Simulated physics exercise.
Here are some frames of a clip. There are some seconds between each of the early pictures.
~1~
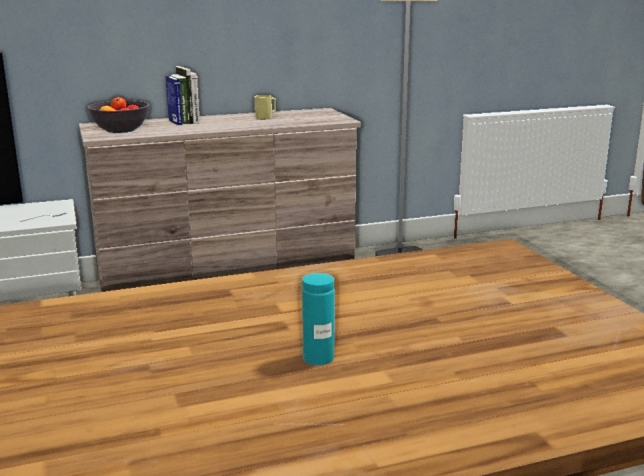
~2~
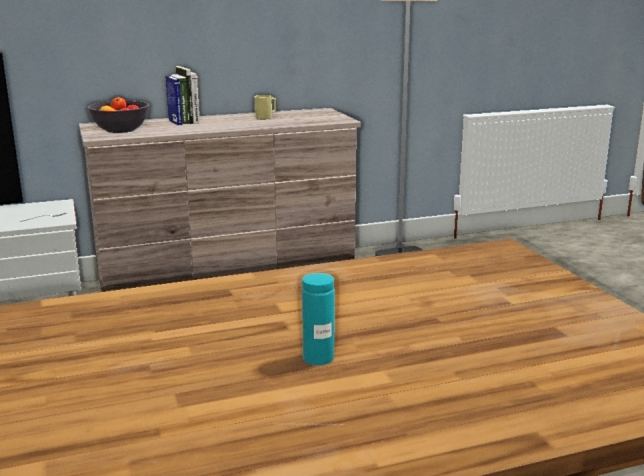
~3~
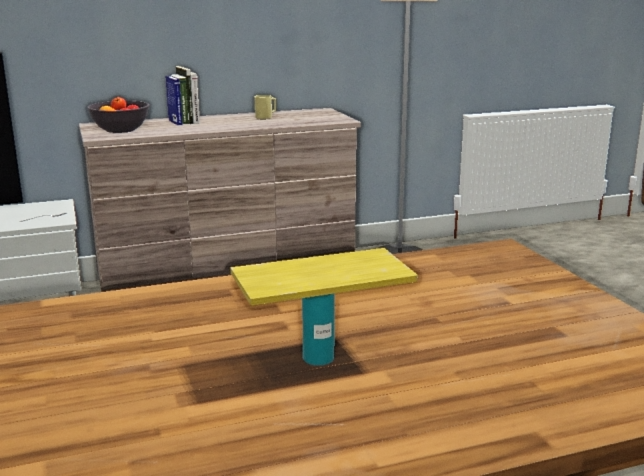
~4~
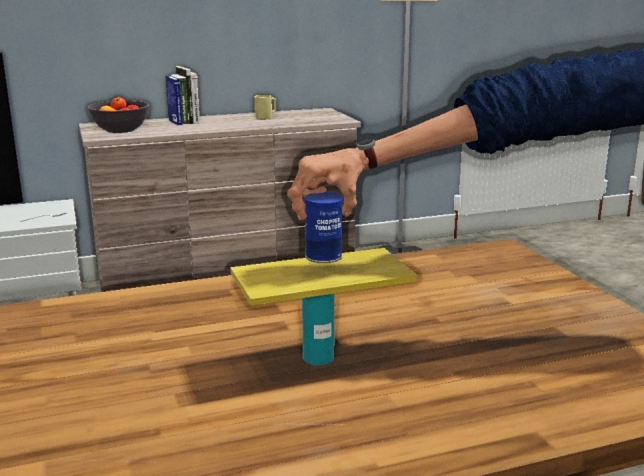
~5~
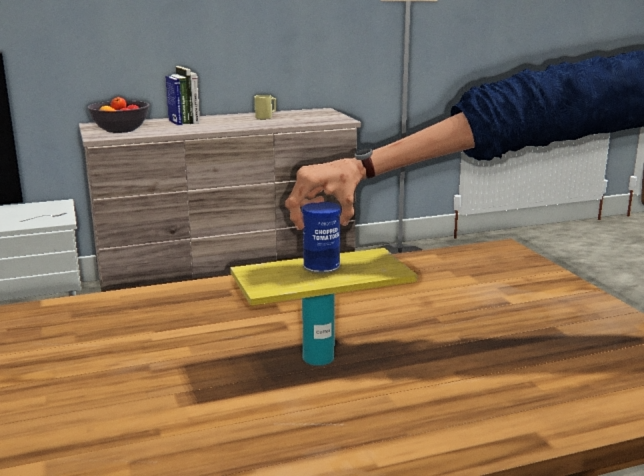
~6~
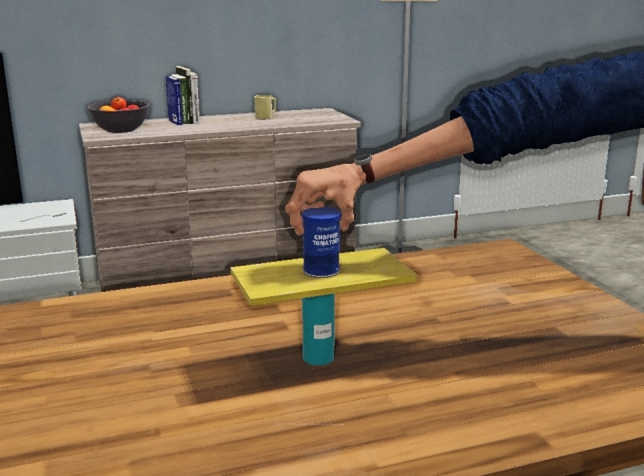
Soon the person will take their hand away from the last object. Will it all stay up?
Nothing drops or tips.
Then, 0.30 s after the last picture, nothing has stirred.
Then, 0.70 s after the last picture, blue tin resting near (321, 243).
At rest, all 3 in place. Seen from the same camera at the end, blue tin near (321, 243). The stack keeps its balance.
